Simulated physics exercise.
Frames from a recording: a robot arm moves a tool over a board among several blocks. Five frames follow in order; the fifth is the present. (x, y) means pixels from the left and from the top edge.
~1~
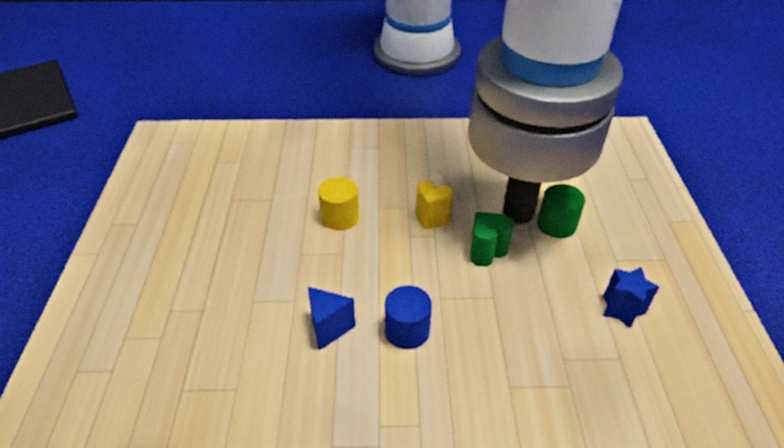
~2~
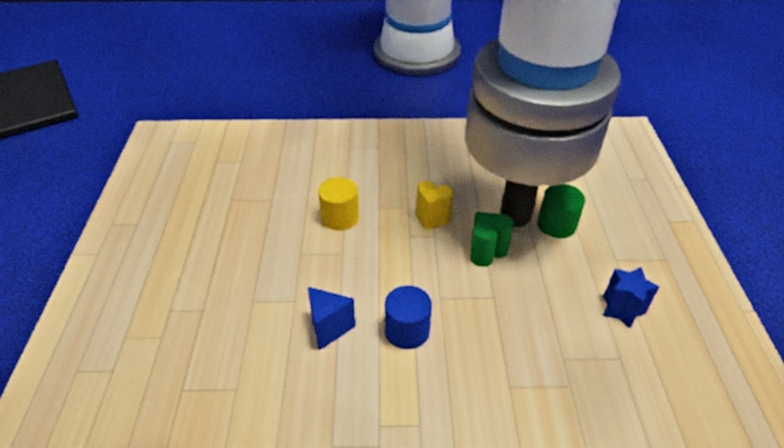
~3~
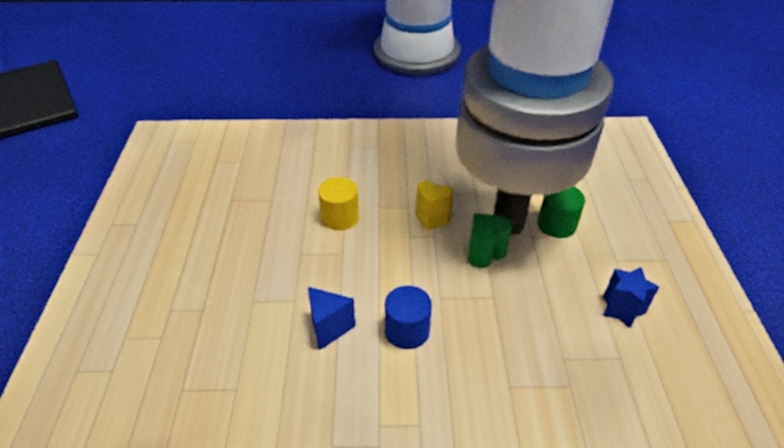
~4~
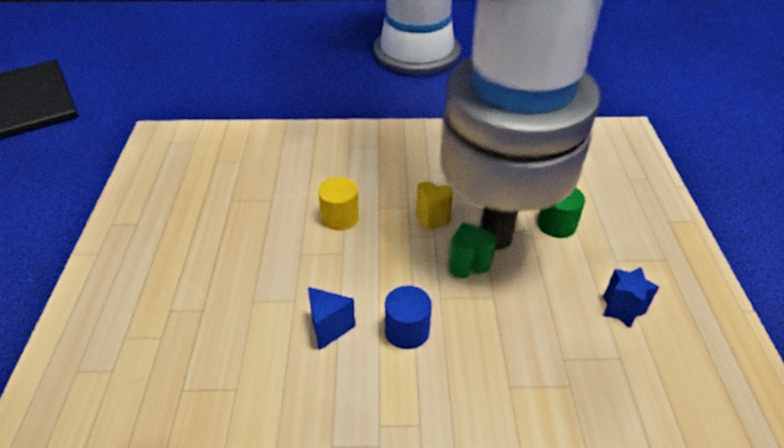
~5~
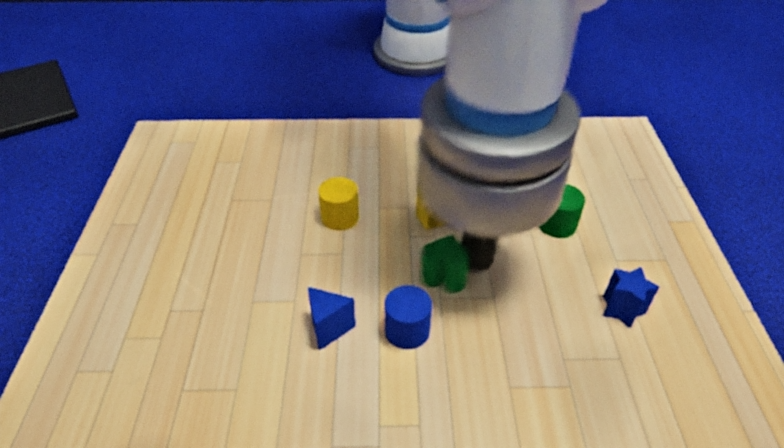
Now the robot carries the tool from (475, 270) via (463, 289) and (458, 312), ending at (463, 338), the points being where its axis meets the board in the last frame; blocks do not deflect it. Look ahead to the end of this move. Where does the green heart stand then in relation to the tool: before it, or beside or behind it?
The tool should slip past it.
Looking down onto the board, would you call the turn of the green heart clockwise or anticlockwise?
Top view: Clockwise.
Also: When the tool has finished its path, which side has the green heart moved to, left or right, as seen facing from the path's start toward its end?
It's set to shift right.
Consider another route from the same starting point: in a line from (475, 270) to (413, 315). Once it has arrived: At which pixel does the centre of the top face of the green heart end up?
I'd place it at (389, 266), taking the centre of its top.
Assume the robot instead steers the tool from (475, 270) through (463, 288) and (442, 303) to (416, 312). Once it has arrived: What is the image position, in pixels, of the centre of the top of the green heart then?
Expect it around (394, 262).
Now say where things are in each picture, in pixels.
The first frame shows tip of the tool at (518, 214), middles of tops, blue round block at (408, 303), green heart at (491, 224).
The second frame shows tool at (516, 217), nothing pushed.
The third frame shows tool at (508, 225), green heart at (489, 225).
The fourth frame shows tool at (495, 239), green heart at (472, 236).
The fifth frame shows tool at (476, 260), blue round block at (408, 303), green heart at (447, 250).
What follows on the original path. Halfway along, tool at (460, 292); green heart at (429, 260), turned 45° clockwise.
At the end, tool at (465, 329); blue round block unmoved; green heart at (429, 260), turned 45° clockwise.
